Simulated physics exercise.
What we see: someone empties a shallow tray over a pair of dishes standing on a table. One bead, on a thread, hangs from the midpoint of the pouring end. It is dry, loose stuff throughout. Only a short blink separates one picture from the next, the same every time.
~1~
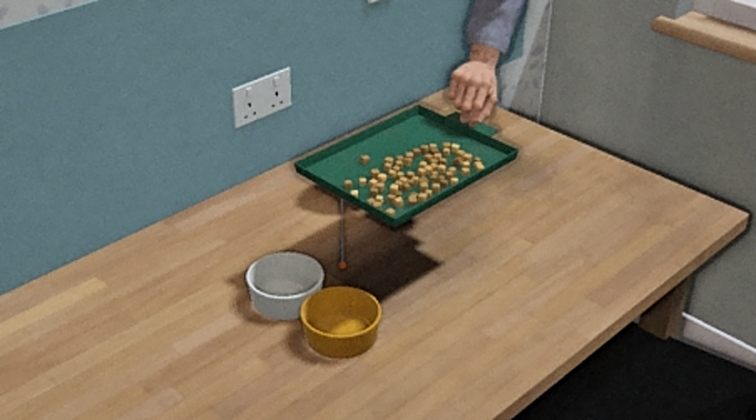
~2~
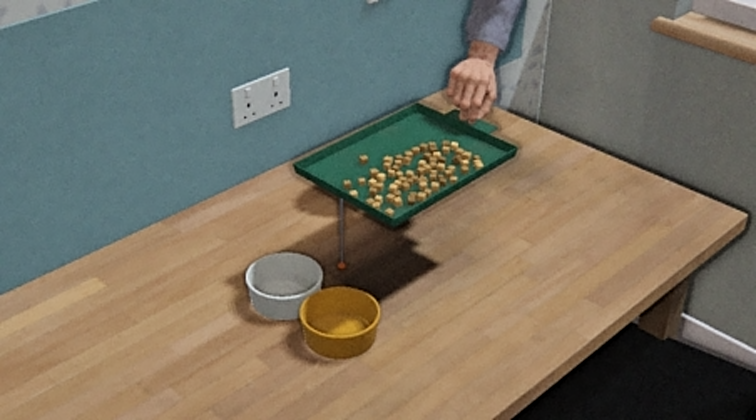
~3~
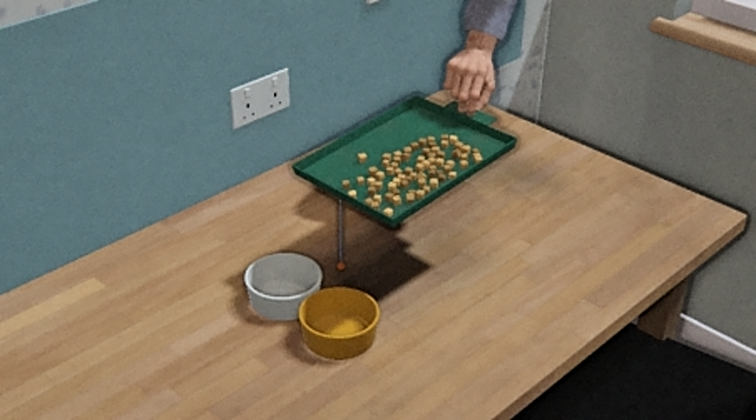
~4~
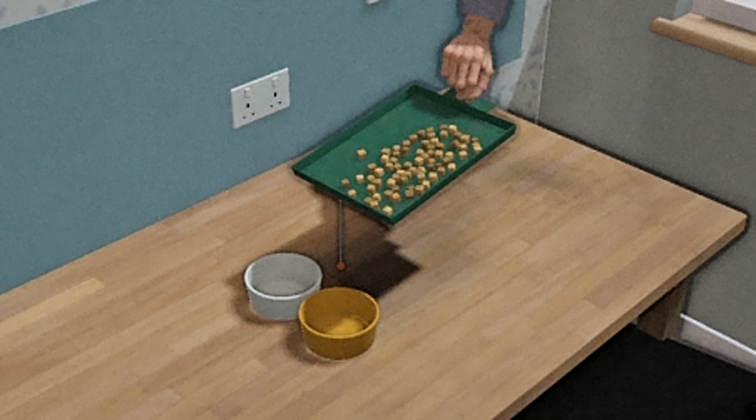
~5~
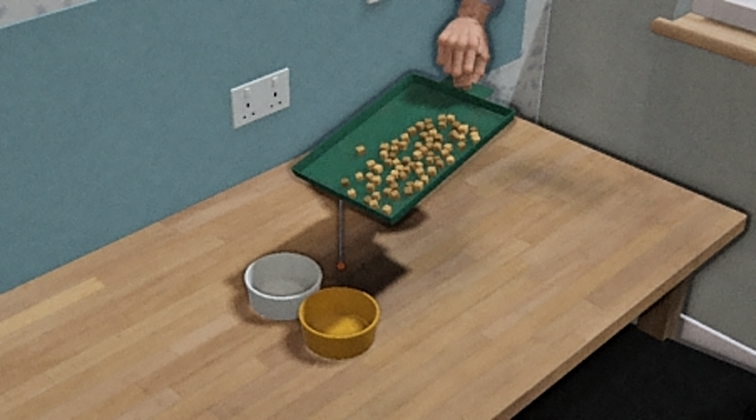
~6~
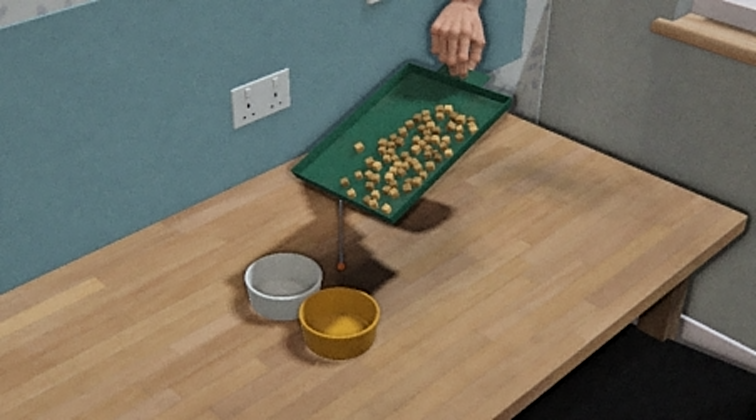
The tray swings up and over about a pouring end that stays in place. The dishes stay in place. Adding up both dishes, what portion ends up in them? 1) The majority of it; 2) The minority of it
1, the majority of it.
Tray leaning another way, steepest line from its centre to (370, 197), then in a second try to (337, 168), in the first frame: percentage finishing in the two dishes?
Around 70 percent for the first aim and around 30 percent for the second.
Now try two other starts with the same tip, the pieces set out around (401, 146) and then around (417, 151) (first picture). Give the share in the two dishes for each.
Close to 70 %, followed by close to 70 %.
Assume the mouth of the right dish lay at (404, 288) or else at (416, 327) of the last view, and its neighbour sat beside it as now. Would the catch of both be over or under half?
First try: Lower than half; second try: Lower than half.
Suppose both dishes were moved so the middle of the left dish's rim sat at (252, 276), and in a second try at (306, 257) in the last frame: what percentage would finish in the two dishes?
Trial 1 about 60 %, trial 2 about 40 %.
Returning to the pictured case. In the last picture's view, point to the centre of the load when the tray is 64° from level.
Near (349, 184).
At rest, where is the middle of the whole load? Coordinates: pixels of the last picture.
Roughly pixel (292, 307).
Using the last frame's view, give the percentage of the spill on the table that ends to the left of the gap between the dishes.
70 per cent or thereabouts.
Just after the last frame, tray tipped steeply; almost all on the tray; just a few in the air.
A moment on, tray tipped past a quarter turn; the larger part on the tray; about a tenth in the right dish; about a tenth in the left dish; just a few outside both.
Further on, tray tipped past a quarter turn; roughly a third in the right dish; roughly half in the left dish; roughly a quarter outside both.
When it is over, tray tipped past a quarter turn; roughly a third in the right dish; roughly half in the left dish; roughly a quarter outside both.
